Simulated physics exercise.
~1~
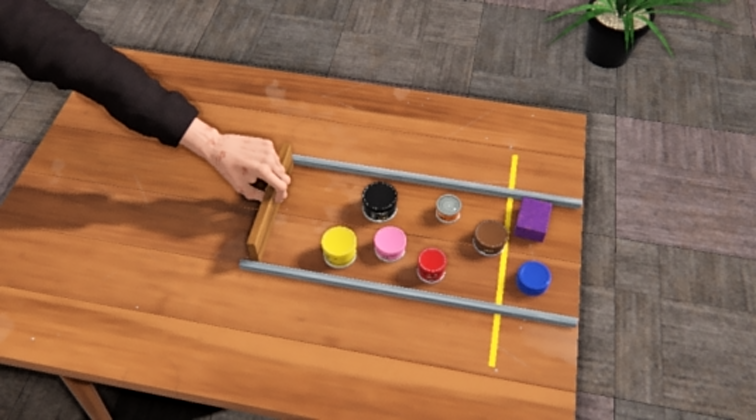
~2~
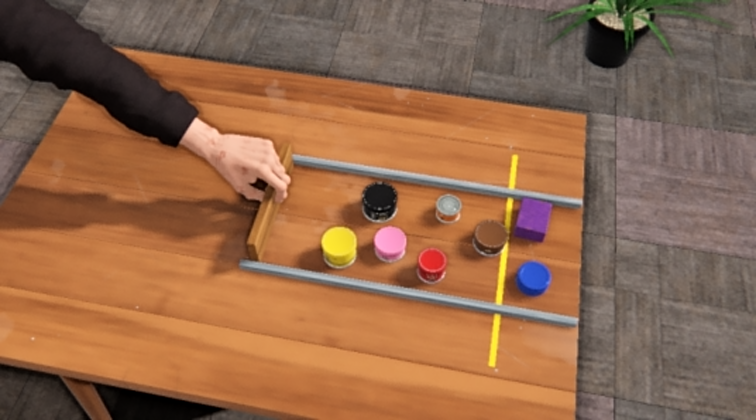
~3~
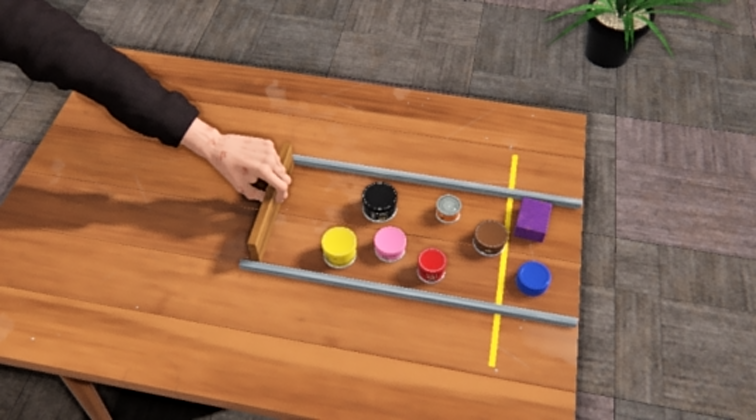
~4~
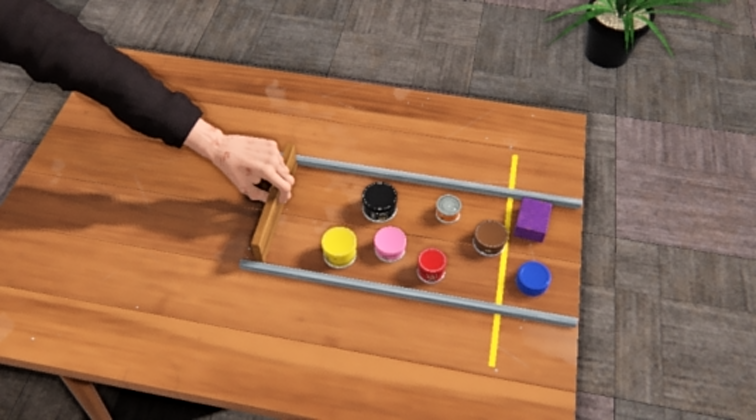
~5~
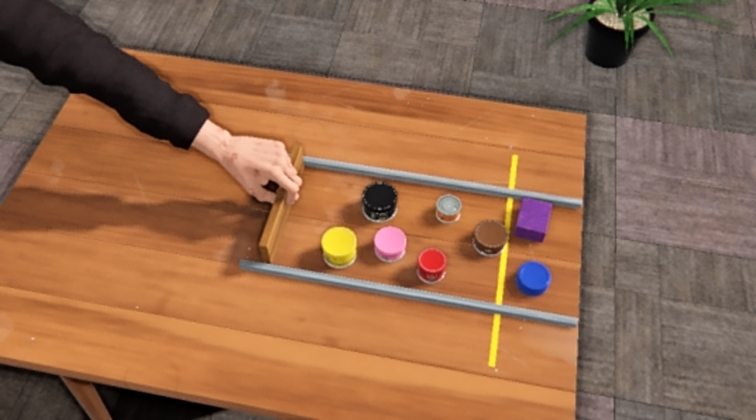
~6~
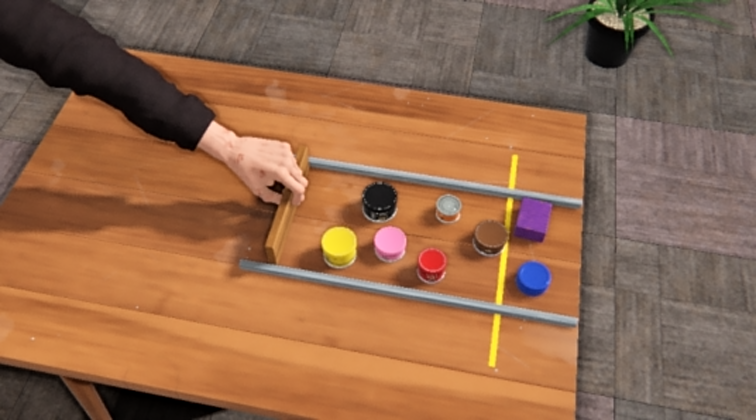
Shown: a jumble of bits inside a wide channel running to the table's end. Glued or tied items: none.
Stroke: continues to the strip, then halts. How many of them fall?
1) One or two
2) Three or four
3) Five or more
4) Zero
Zero (4).
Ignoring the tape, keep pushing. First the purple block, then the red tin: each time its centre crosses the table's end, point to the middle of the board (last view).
The middle is at (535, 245) when it's the purple block, and at (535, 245) when it's the red tin.
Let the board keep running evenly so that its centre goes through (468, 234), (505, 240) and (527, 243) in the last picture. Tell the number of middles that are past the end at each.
The counts: 0, 0 and 1.
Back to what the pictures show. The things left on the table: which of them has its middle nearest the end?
The blue lid.
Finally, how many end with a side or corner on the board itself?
4 in contact.
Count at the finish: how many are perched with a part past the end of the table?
The total comes out at 1.
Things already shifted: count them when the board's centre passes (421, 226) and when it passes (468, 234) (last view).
First 5, then 7.
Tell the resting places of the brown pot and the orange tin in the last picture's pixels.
The brown pot settles near (551, 254); as for the orange tin, near (522, 206).
A little later, none off yet; blue lid at rest near (533, 279); purple block at rest near (533, 220); brown pot at rest near (490, 238).
When it is over, the number that fall off is zero.
